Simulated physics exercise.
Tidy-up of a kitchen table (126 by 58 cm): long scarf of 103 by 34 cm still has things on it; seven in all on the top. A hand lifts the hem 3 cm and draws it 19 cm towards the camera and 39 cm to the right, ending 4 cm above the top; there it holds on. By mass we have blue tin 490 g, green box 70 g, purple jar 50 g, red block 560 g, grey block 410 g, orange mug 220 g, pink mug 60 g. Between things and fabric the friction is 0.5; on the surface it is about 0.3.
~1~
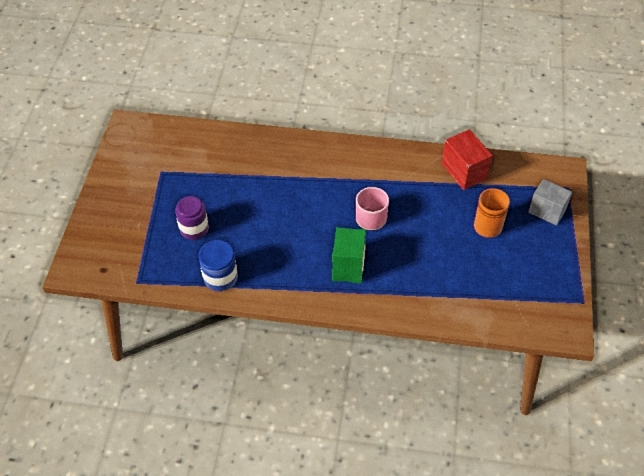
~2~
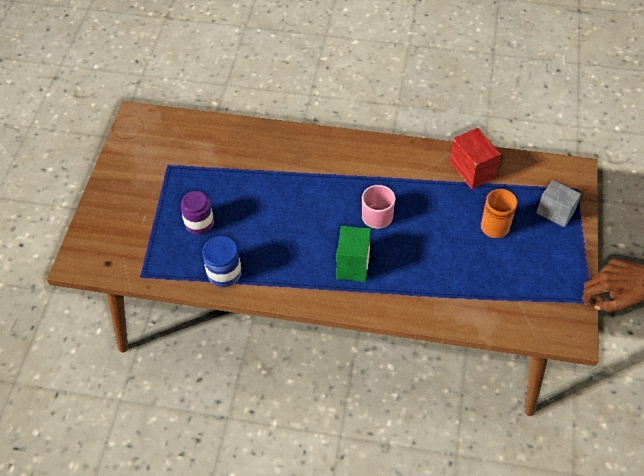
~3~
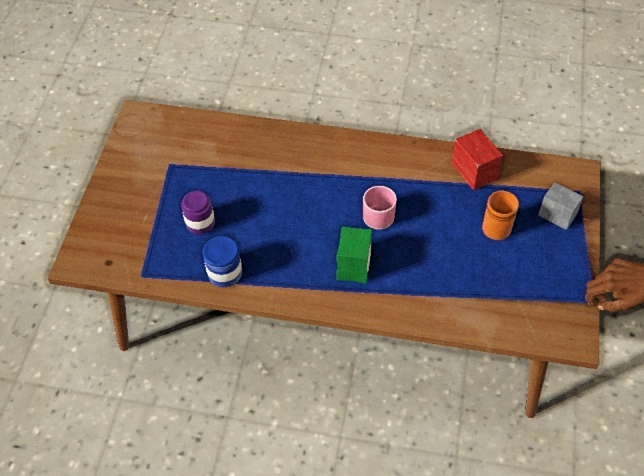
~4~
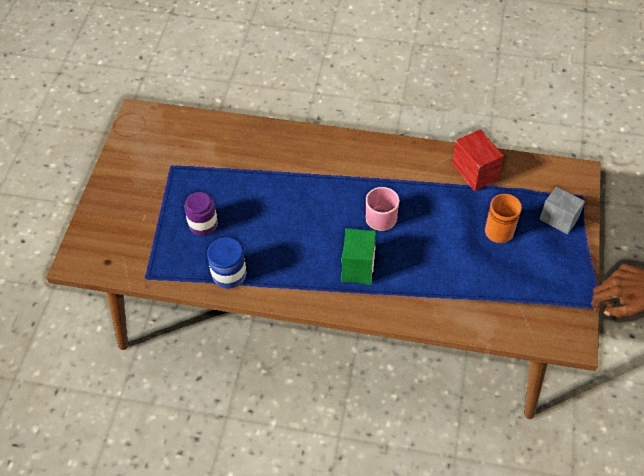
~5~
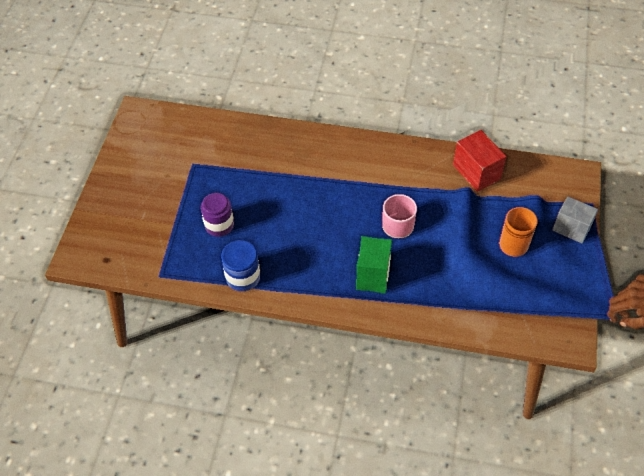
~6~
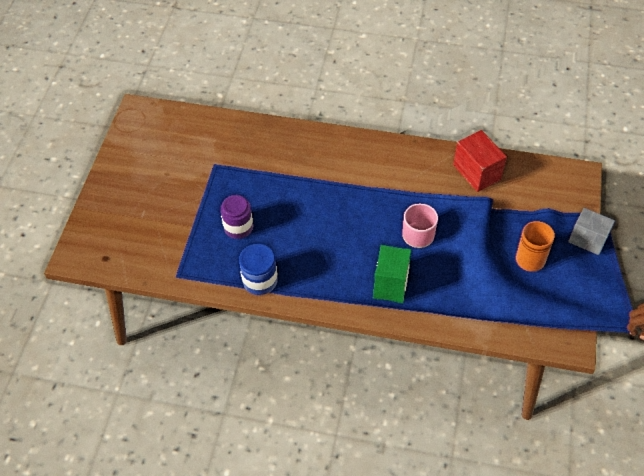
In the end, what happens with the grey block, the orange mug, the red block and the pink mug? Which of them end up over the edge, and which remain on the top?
As it ends, the grey block goes over, the orange mug goes over, the red block remains on top, the pink mug remains on top.
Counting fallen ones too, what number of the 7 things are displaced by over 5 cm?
Tally: 6.
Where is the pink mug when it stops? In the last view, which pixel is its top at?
Somewhere around (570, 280) is where it ends up.
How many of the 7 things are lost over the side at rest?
Total: 2.
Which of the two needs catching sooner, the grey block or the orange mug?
Answer: The grey one.
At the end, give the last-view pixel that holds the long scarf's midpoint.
(545, 311), roughly.
Next, 85 % of the long scarf is still over the top; orange mug 24 cm off its start, pink mug 22 cm off its start, grey block on its side, 22 cm off its start.
Then, 70 % of the long scarf is still over the top; orange mug over the edge, grey block over the edge, pink mug 35 cm off its start.
After that, 60 % of the long scarf is still over the top; orange mug over the edge, pink mug 45 cm off its start at (560, 282), grey block over the edge.
Later, 55 % of the long scarf is still over the top; orange mug over the edge, pink mug 47 cm off its start, grey block over the edge.
At the end, 55 % of the long scarf is still over the top; orange mug over the edge, pink mug 47 cm off its start at (570, 280), grey block over the edge, red block 0 cm off its start at (482, 149).
